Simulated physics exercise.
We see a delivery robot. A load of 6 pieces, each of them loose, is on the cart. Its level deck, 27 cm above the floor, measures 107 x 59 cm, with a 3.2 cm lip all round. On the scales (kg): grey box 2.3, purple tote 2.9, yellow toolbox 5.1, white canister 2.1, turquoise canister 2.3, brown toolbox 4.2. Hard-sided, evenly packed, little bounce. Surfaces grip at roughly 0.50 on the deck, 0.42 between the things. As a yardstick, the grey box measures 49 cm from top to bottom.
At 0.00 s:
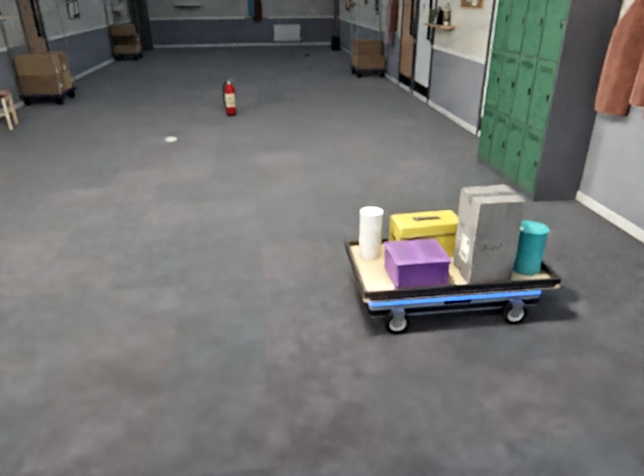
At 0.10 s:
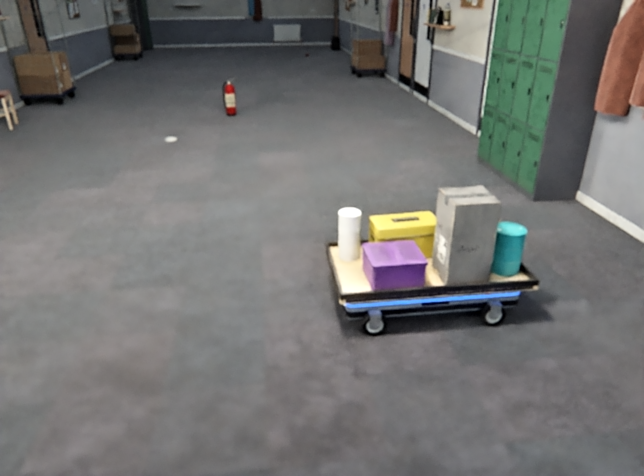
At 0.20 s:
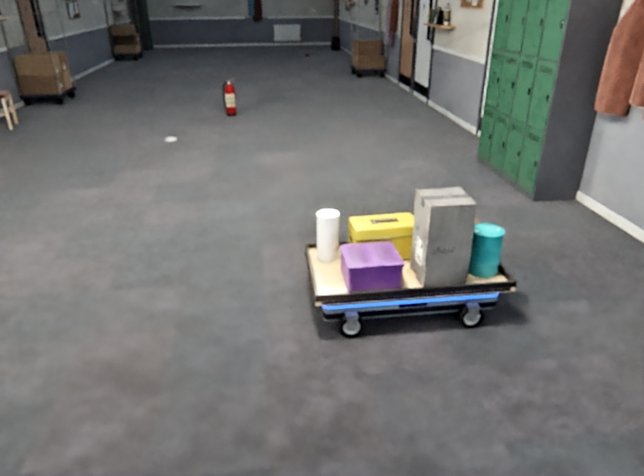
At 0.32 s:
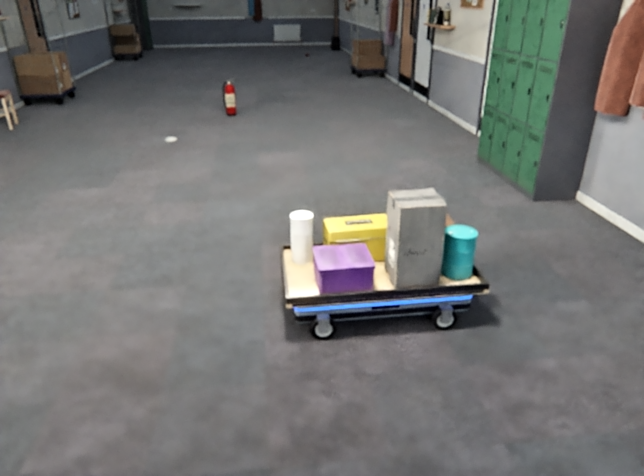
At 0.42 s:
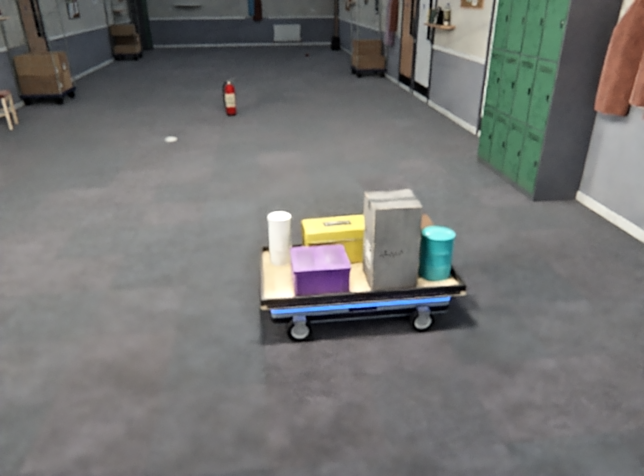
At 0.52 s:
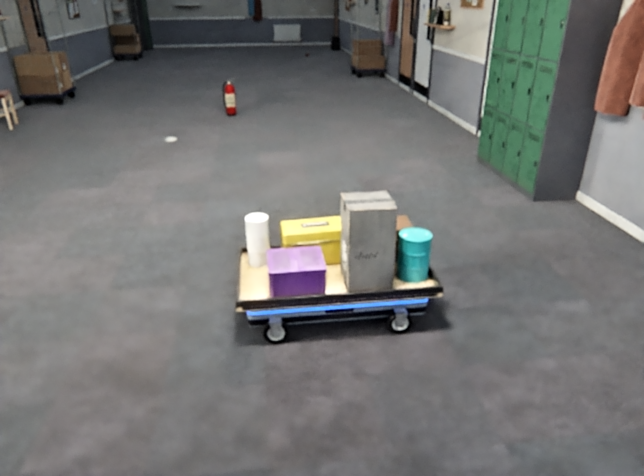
A low wheeled cart loaded with a tall grey box, a purple tote, a yellow toolbox and white and turquoise canisters rolled steadily leftward across a grey floor, passing in front of green lockers.
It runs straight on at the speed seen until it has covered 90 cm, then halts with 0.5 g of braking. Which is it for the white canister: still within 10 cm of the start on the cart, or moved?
The white canister stays put.
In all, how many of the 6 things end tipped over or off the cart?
That comes to 0.
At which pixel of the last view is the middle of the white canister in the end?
Near (190, 244).
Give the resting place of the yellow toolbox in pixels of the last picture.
At about (249, 246).
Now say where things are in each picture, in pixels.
In the first frame, 0 cm covered; white canister (371, 234); grey box (487, 235).
In the second frame, 13 cm covered; yellow toolbox (404, 237); turquoise canister (506, 249).
In the third frame, 26 cm covered; grey box (441, 237).
In the fourth frame, 42 cm covered; purple tote (343, 269); yellow toolbox (358, 239).
In the fifth frame, 55 cm covered; turquoise canister (436, 254).
In the sixth frame, 68 cm covered; white canister (258, 240); grey box (367, 242).
By 0.72 s, 93 cm covered.
By 1.02 s, 107 cm covered, stopped; white canister tilted 8° near (186, 243).
When it is over (1.7 s), all 6 within 10 cm of the start. In the last view, white canister near (190, 244).
